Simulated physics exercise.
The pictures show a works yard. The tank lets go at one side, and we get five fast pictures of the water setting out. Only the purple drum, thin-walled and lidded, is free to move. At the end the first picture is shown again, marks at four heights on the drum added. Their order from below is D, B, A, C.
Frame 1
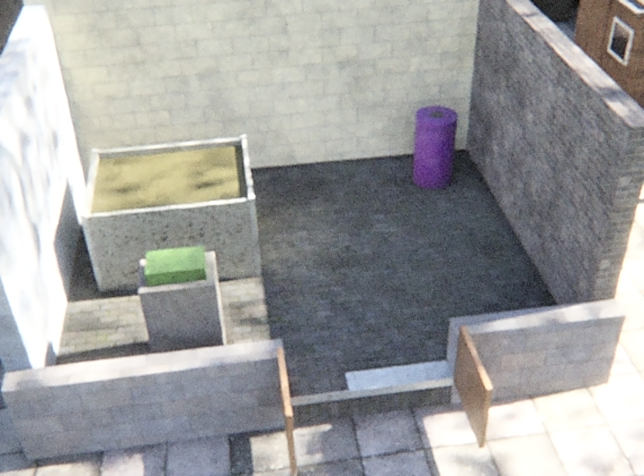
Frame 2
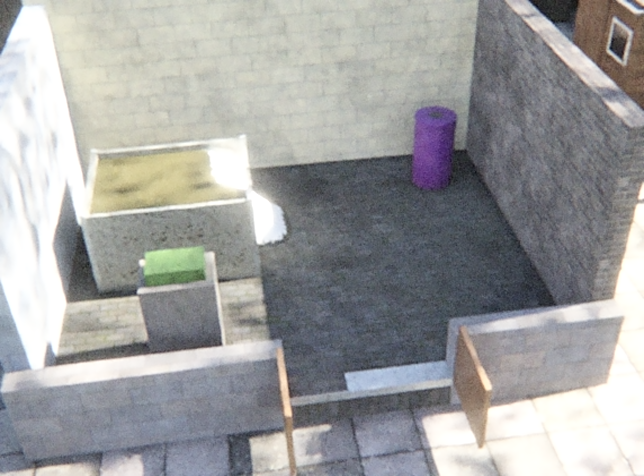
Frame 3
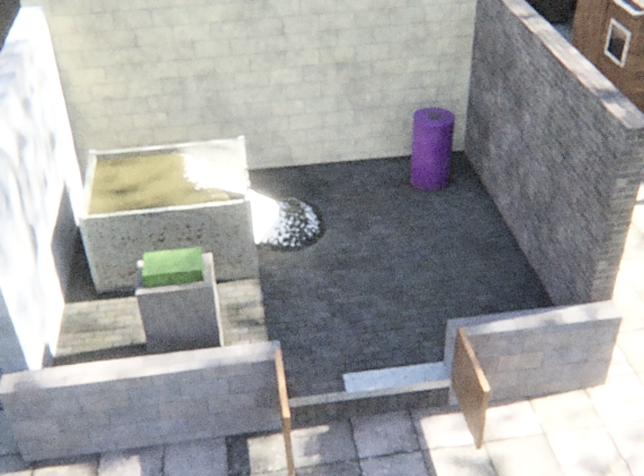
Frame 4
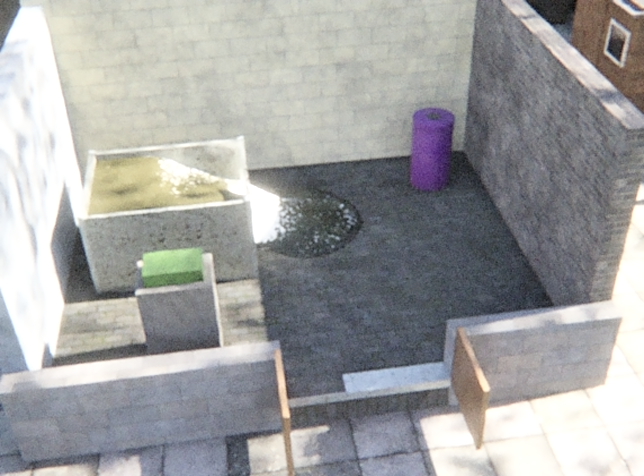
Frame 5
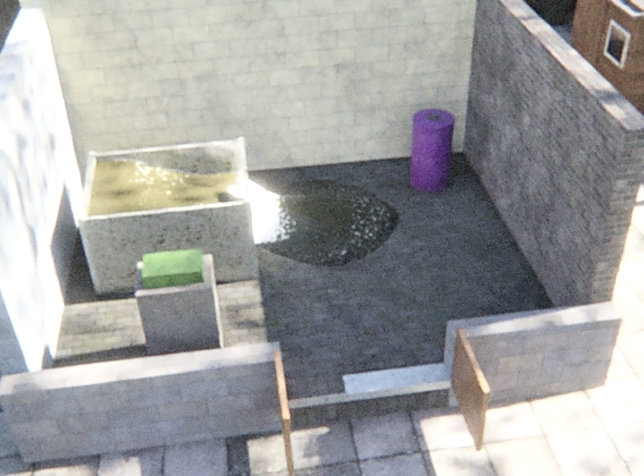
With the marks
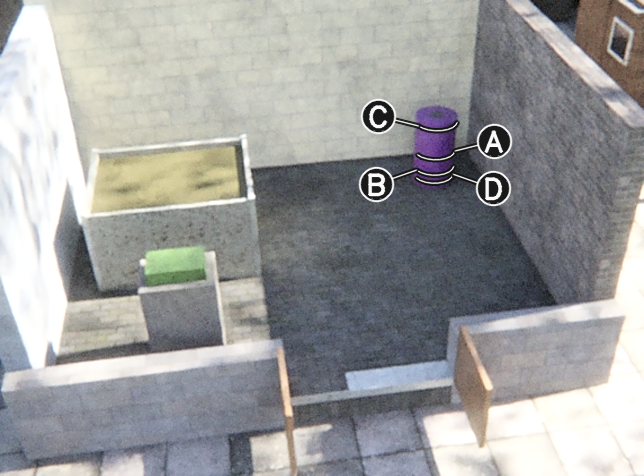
A walled yard with dark paving is seen from high above, its pale block wall at the back and a gap with open brown gates at the front. A large speckled grey tank of murky yellowish liquid stands at left behind a smaller block with a green top, and a purple drum stands upright at back right. Water spills from the tank's right side and spreads rightward in a widening, glittering dark pool, while the drum stays in place.
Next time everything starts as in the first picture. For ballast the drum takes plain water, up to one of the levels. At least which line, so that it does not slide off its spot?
Use level A.
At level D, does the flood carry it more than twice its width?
Yes, it does.
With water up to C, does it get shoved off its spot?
No, not at all.
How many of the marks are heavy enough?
Two of them.
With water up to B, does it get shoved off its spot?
Yes, it does.
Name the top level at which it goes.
B it is.
In white, A at (439, 159); B at (438, 175); C at (441, 130); D at (438, 183); from the bottom up D, B, A, C.
Choosing A, it does not move.
Choosing B, it is pushed about twice its own width away.
Choosing C, it does not move.
Choosing D, it is pushed about 5 times its own width away.
